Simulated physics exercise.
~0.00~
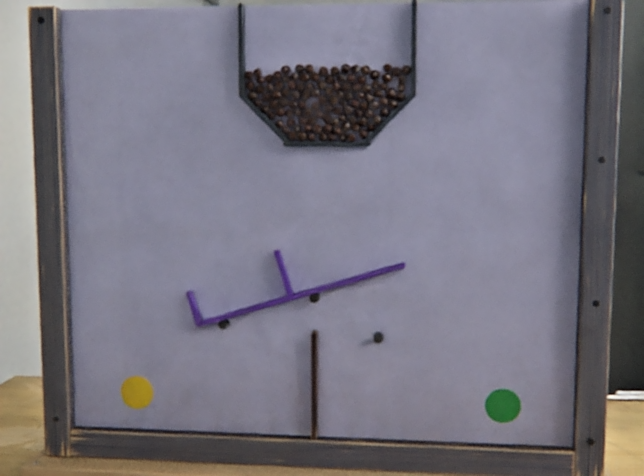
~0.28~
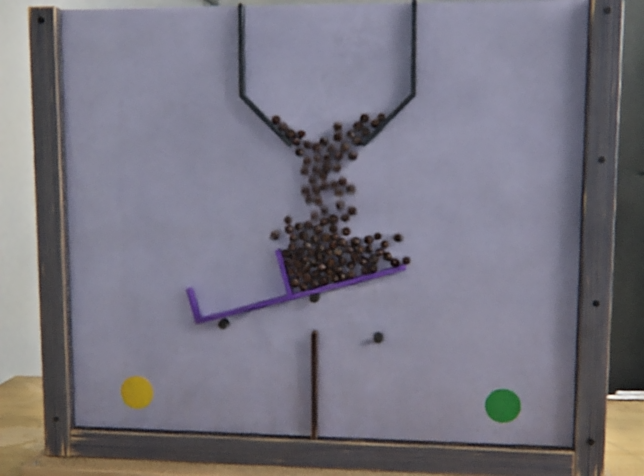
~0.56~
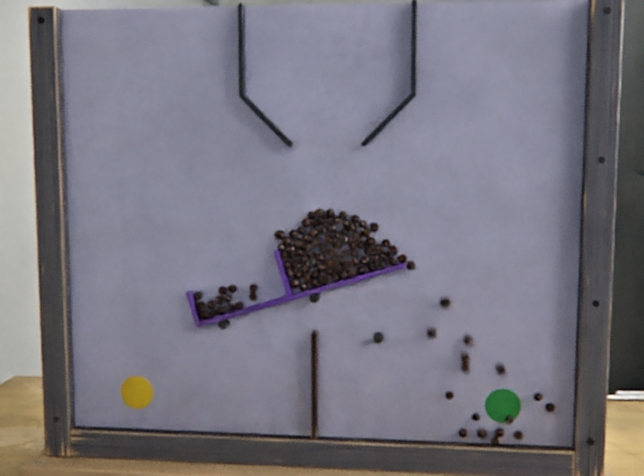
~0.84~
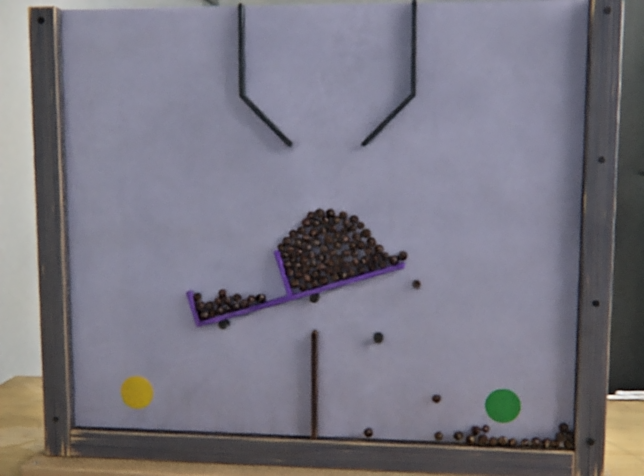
On a wooden table, seen from the front by a still camera, stands a flat framed box with a pale backing. A dark hopper full of small round brown pills sits at the top, above a purple tray tilted down to the left, with a yellow dot at lower left and a green dot at lower right of a central divider. The hopper opens and the pills pour onto the tray, heaping against its middle upright. Some collect at the tray's left end, while others drop toward the green side and scatter along the floor. Finally most rest on the still left-tilted tray, a few pills remain in the air at right, and the yellow side is empty.
